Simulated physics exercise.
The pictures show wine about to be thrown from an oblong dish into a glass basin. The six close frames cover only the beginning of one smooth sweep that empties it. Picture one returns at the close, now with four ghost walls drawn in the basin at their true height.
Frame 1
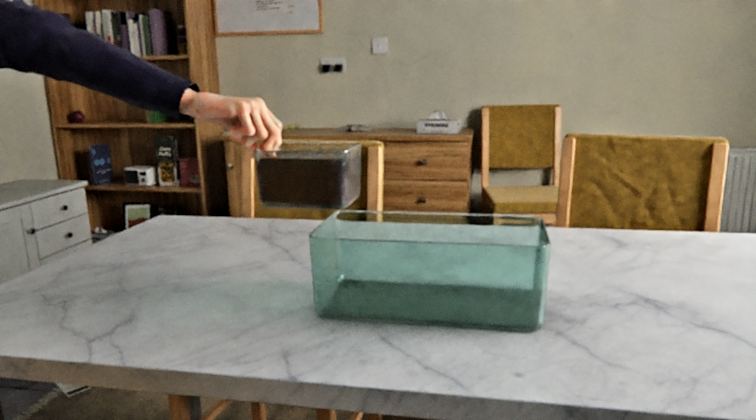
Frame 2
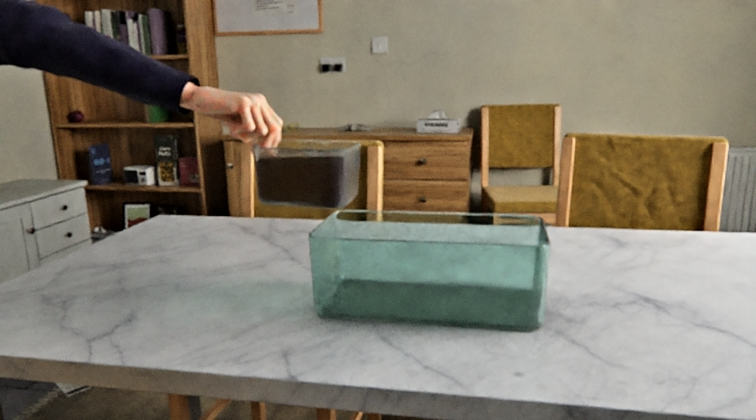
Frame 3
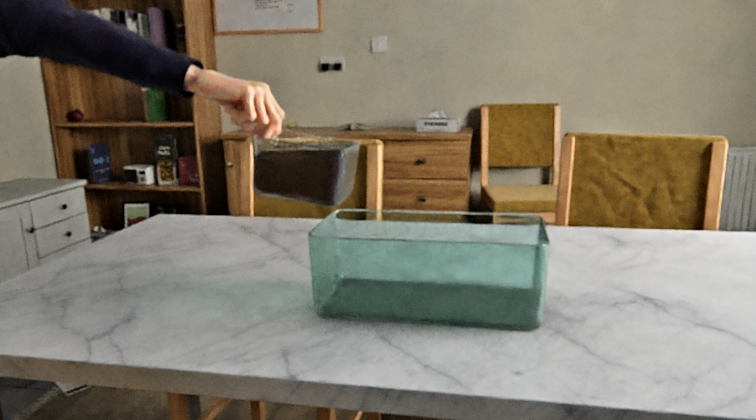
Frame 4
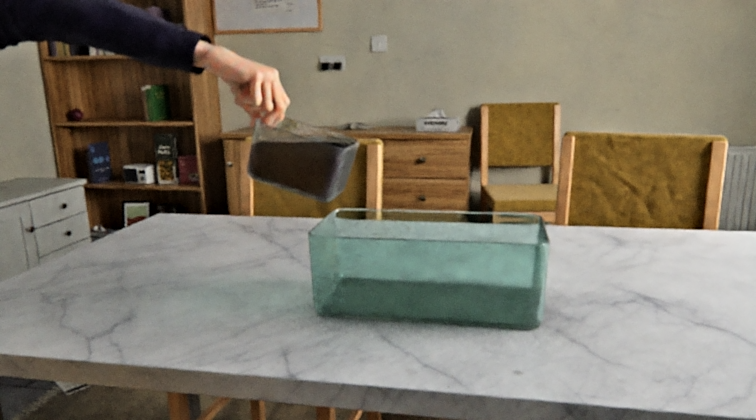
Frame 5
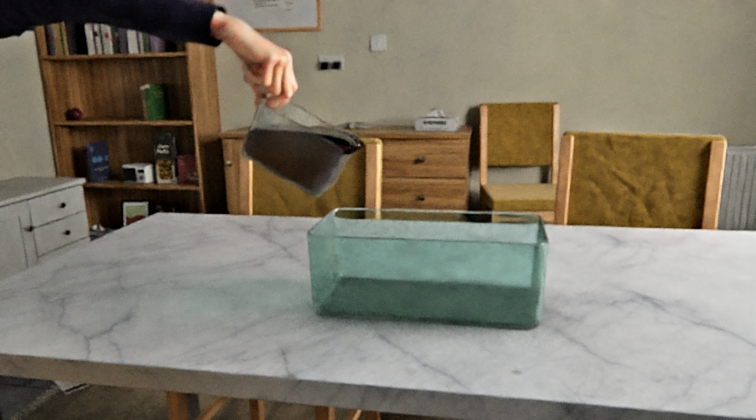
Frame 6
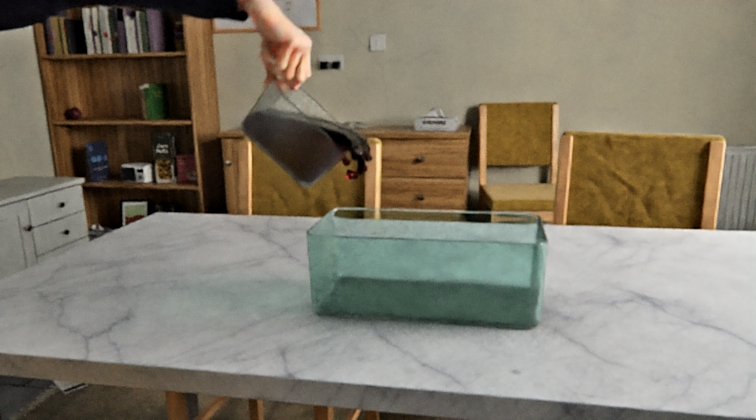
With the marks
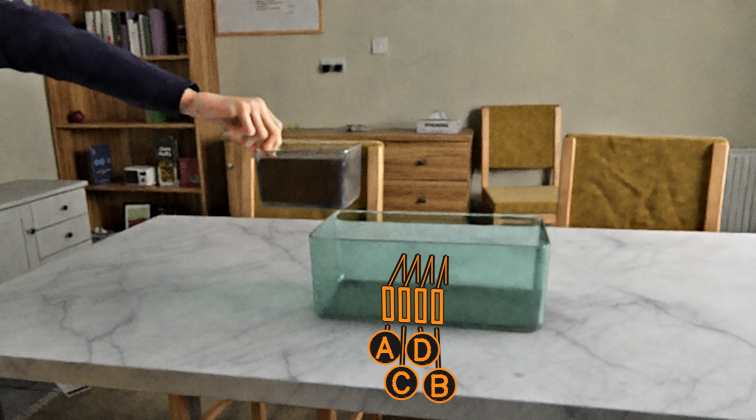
A hand reaching in from the left holds a clear oblong dish of dark liquid above a marble-topped table, seen from a fixed, slightly raised view across the room. A green-tinted glass basin sits on the table below and to the right, before mustard chairs, wooden drawers and a bookcase. The hand rises and tilts the dish rightward, slightly then steeply, and dark red drops spill over its lip.
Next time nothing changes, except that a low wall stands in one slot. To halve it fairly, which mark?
Choose B.
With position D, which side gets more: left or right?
The right one.
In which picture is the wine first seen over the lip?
Picture 4.
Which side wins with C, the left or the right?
The right one.
In orange, A at (387, 325); B at (436, 328); C at (403, 326); D at (420, 327).
If A is chosen, about 12 % ends left of the wall and 87 % right of it.
If B is chosen, about 51 % ends left of the wall and 47 % right of it; 3 % is lost outside.
If C is chosen, about 18 % ends left of the wall and 80 % right of it.
If D is chosen, about 29 % ends left of the wall and 69 % right of it.
